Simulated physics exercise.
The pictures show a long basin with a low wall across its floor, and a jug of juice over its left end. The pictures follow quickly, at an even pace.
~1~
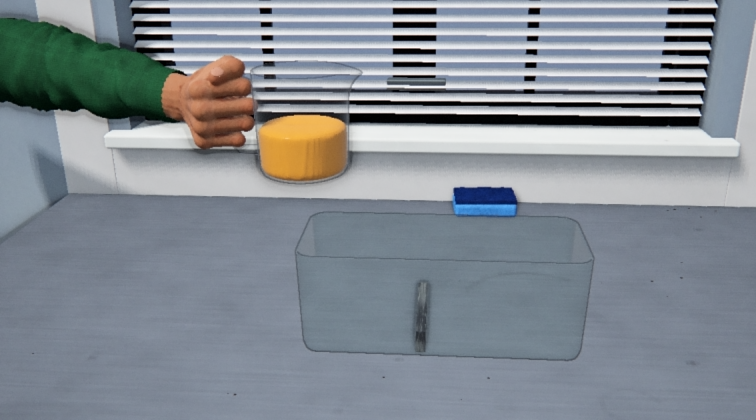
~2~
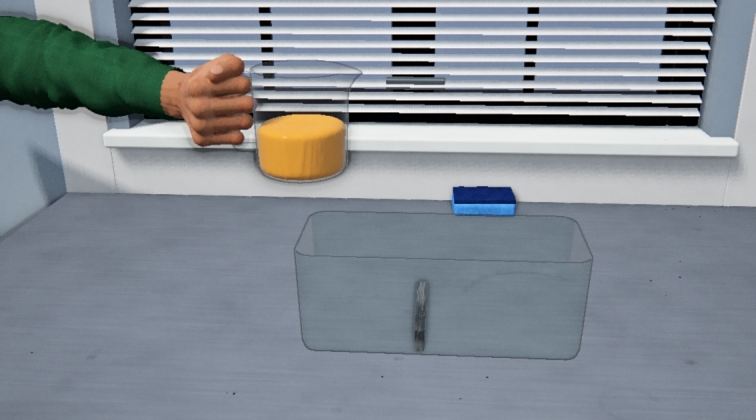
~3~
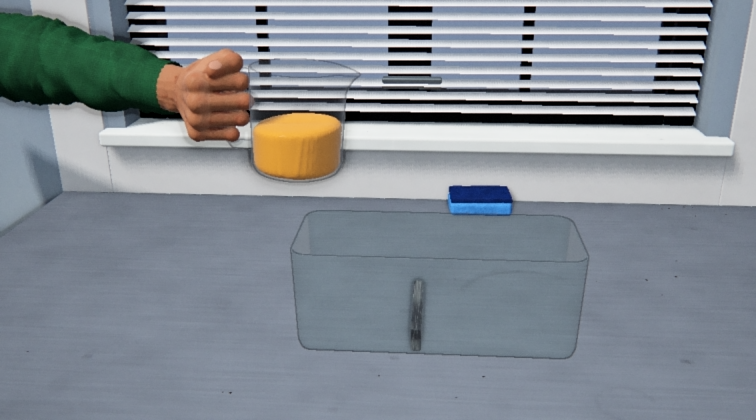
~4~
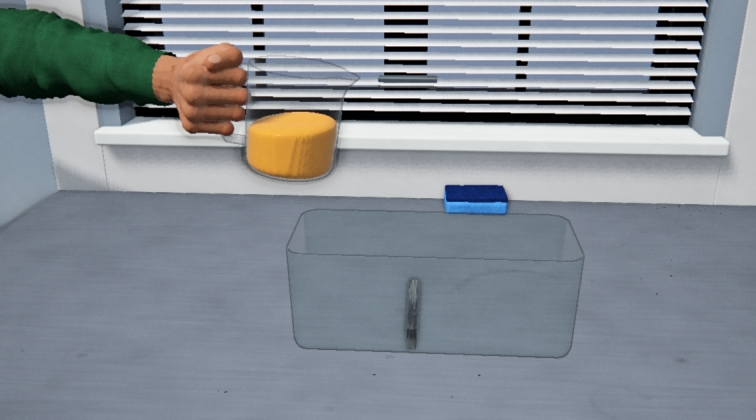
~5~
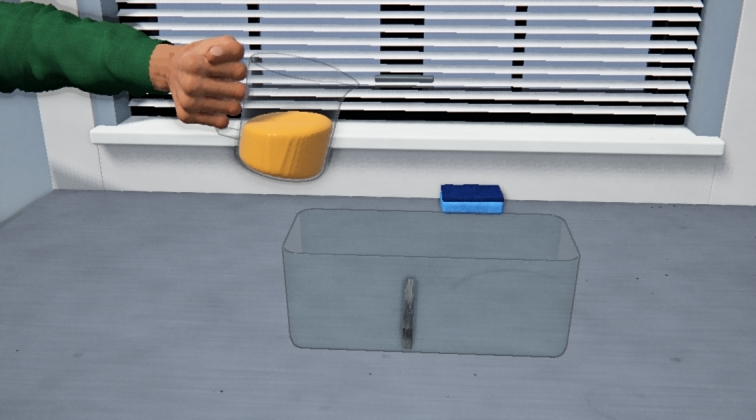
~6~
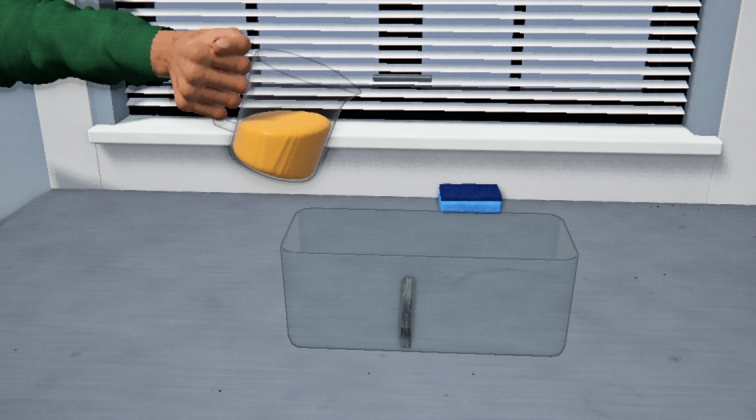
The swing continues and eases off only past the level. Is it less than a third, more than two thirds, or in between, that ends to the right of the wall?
The share right of the wall is less than a third.
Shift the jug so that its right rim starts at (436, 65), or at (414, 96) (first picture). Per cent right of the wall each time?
The first gives 85 %, the second 90 %.
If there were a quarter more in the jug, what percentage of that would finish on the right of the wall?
It comes to 30 per cent or so.
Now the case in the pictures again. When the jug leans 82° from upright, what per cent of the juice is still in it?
Near 90 %.
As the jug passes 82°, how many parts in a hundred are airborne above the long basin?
It comes to 10 per cent or so.
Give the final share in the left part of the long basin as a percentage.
Some 80 per cent.
A moment on, the jug is tipped on its side and 89 per cent is still to pour, 0 is left of the wall and 0 right of it.
Next, the jug is tipped right over and 22 per cent is still to pour, 52 is left of the wall and 10 right of it.
Then the jug is tipped right over and 0 per cent is still to pour, 83 is left of the wall and 13 right of it.
Later the jug is tipped right over and 0 per cent is still to pour, 82 is left of the wall and 16 right of it.
In the end 82 per cent lies left of the wall, 16 right of it and 2 outside.
